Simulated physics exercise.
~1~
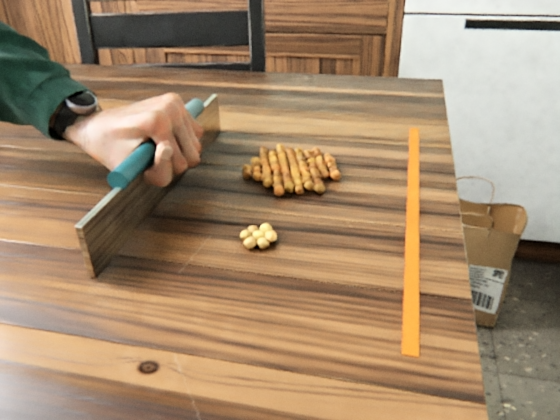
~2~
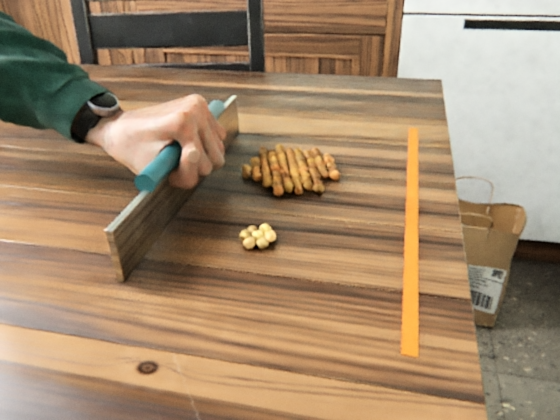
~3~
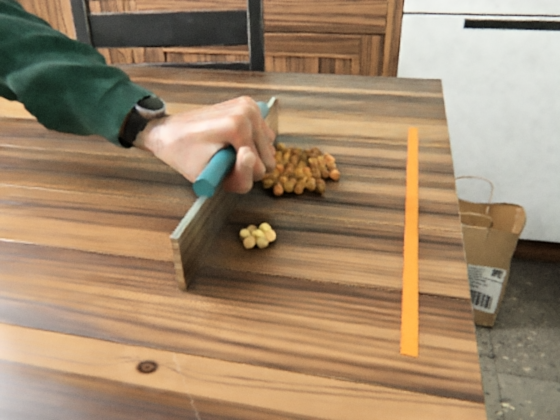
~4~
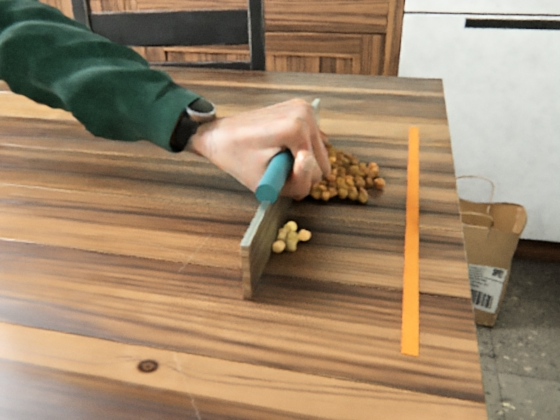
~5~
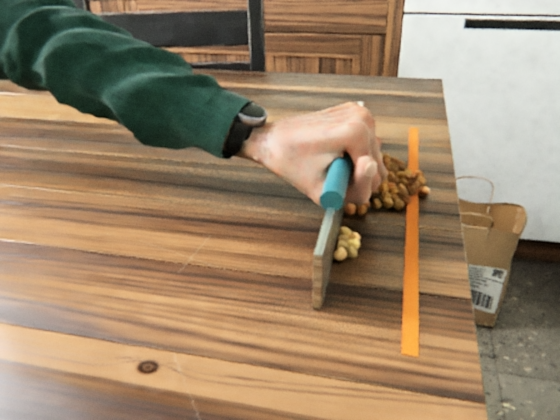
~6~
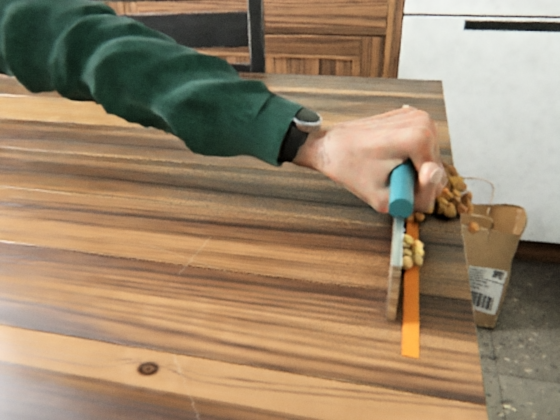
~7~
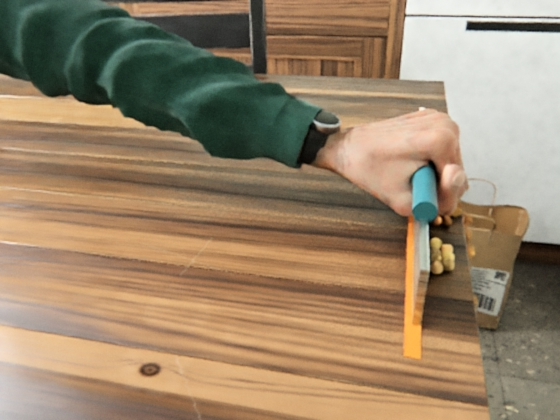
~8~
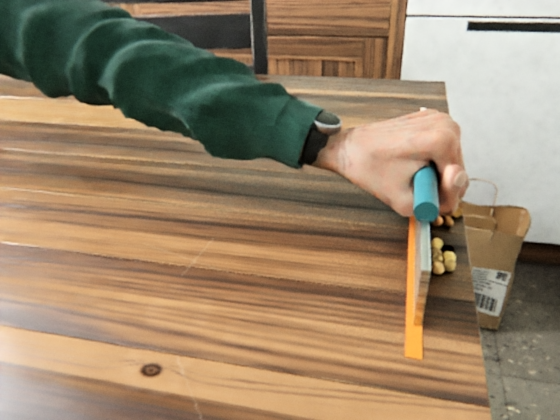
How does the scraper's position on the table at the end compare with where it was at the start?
It starts on the left part of the table, well short of both piles, and ends far to the right, standing at the orange tape near the table's edge.
